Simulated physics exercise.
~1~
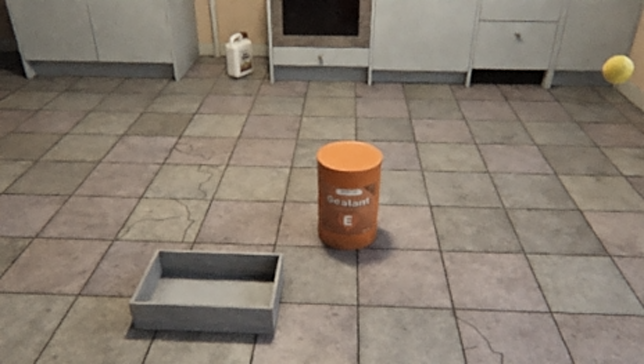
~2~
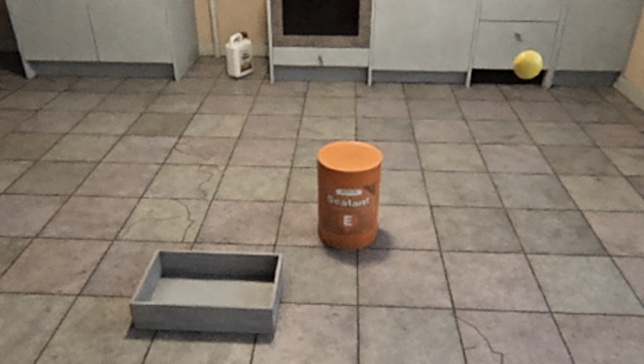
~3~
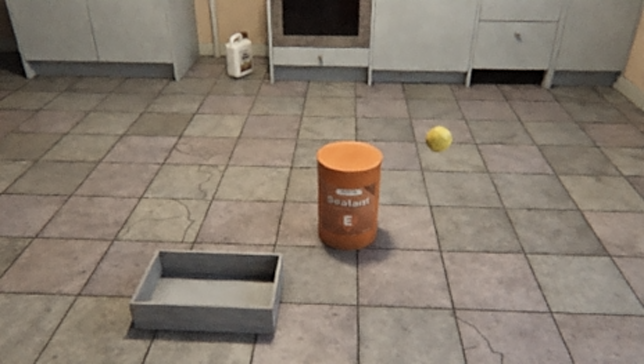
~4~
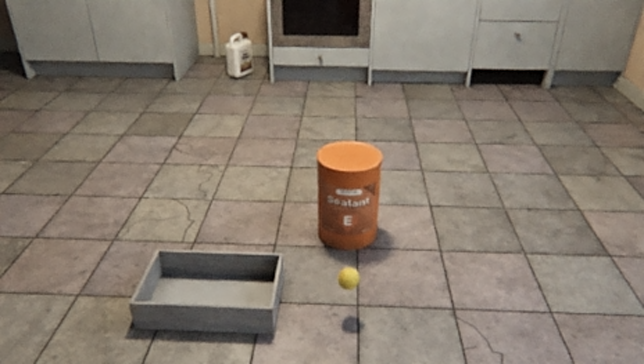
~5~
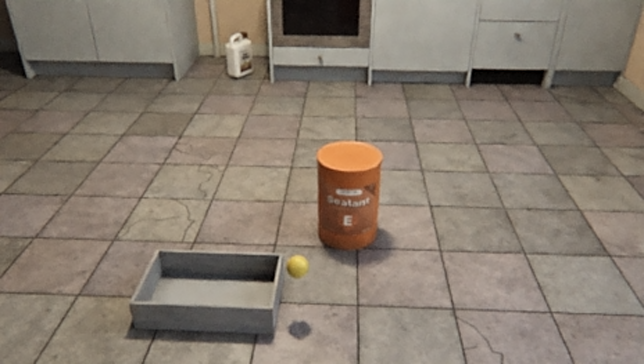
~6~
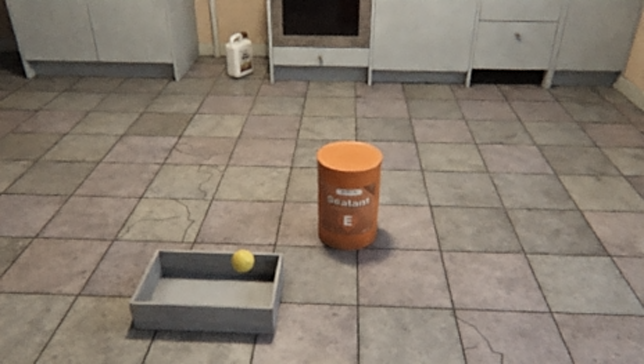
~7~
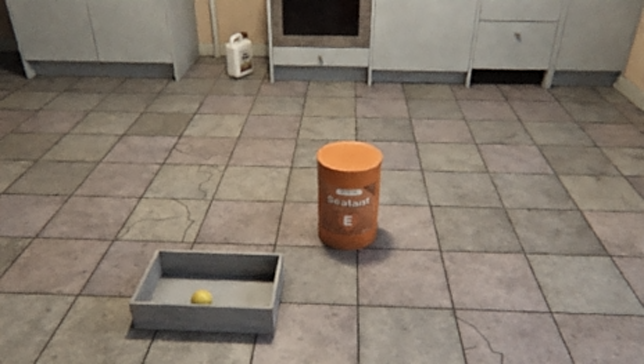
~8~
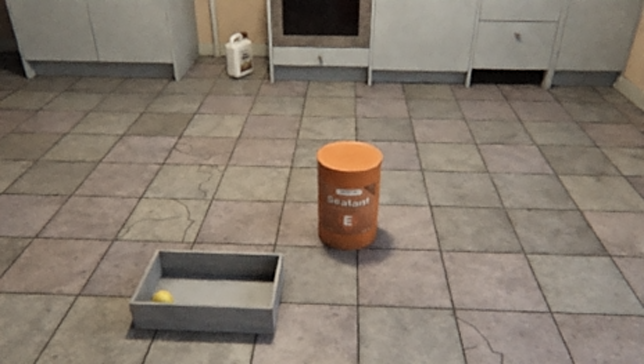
A yellow lemon flew in from the right across a tiled kitchen floor, dropped in front of an orange pail, bounced up and over the side of an open gray box, and ended up inside near its left end.
